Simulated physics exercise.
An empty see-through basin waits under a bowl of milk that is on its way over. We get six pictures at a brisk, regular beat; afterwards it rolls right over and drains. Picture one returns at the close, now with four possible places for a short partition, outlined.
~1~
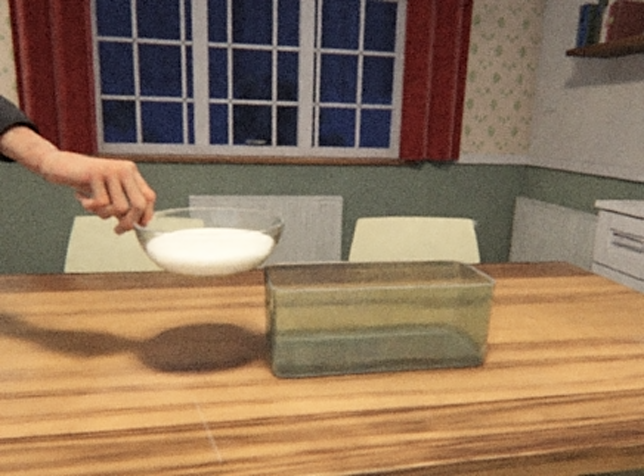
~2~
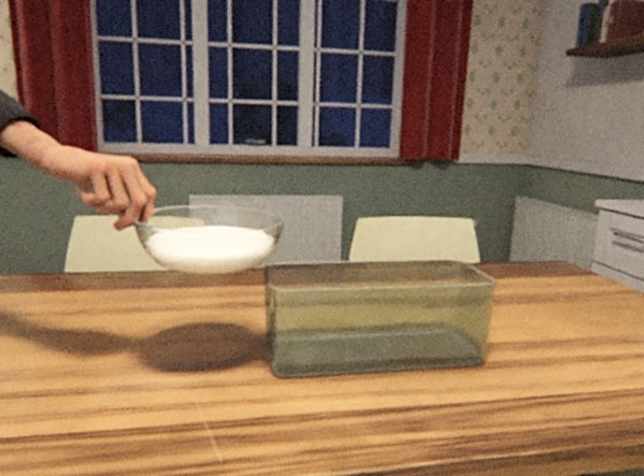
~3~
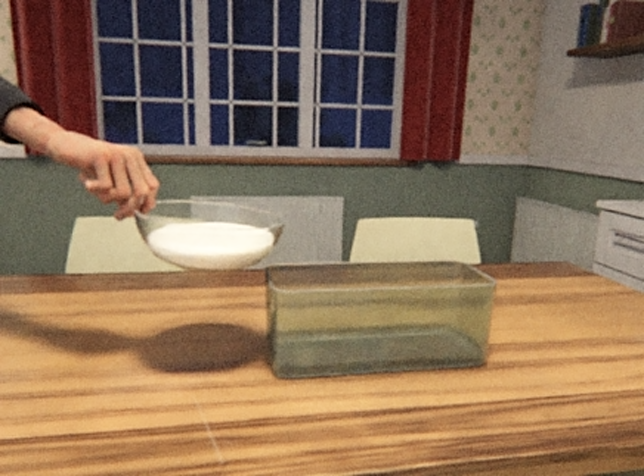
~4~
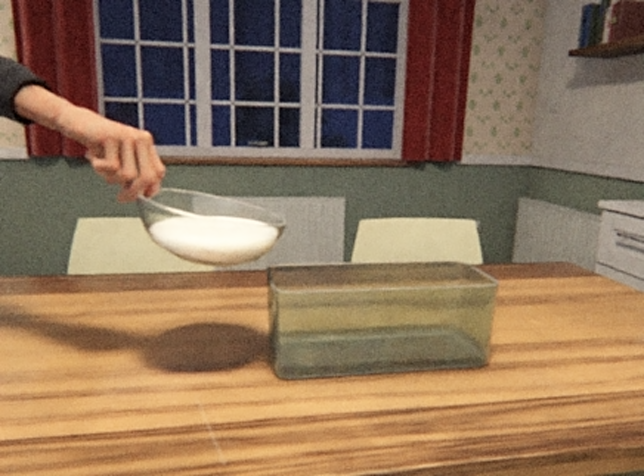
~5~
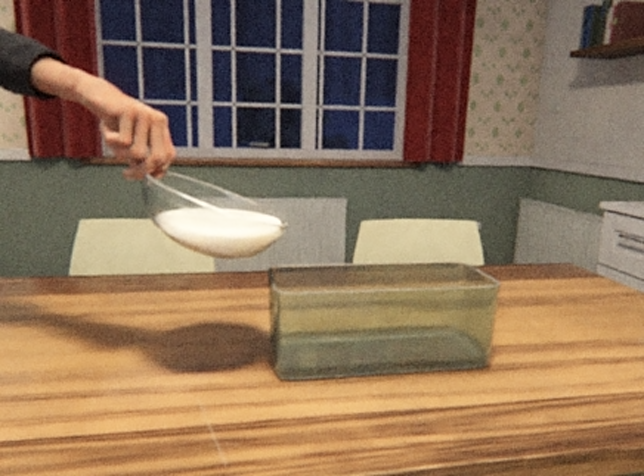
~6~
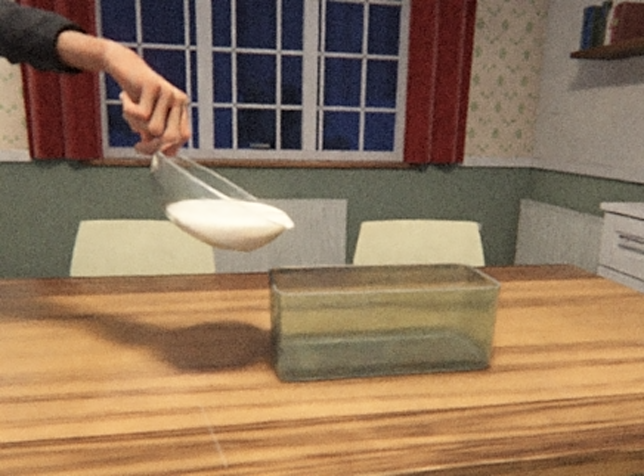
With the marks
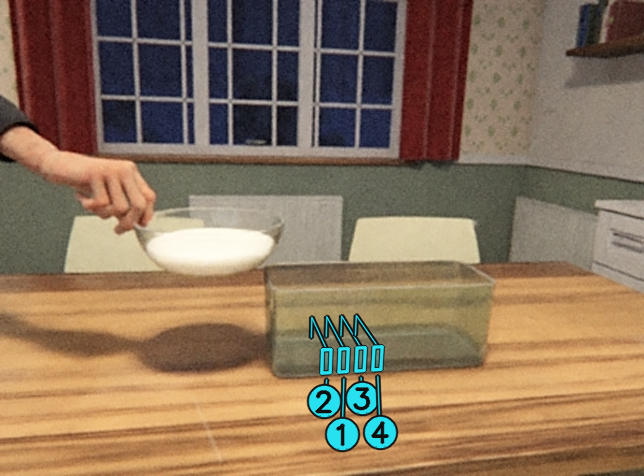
At first, a hand holds a clear bowl of milk level above a wooden table, to the left of an empty see-through basin. The hand then rises and shifts right, tipping the bowl more and more toward the basin, until the milk slants up to the bowl's lowered right lip.
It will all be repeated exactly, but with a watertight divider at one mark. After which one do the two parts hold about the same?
3 is best.
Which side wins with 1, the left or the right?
The right side.
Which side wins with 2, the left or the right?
The right side.
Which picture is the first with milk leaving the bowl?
Picture 6.
On the marked copy, 1 at (343, 378); 2 at (326, 379); 3 at (360, 377); 4 at (377, 376).
If 1 is chosen, about 22 % ends left of the wall and 77 % right of it.
If 2 is chosen, about 12 % ends left of the wall and 88 % right of it.
If 3 is chosen, about 53 % ends left of the wall and 47 % right of it.
If 4 is chosen, about 80 % ends left of the wall and 20 % right of it.
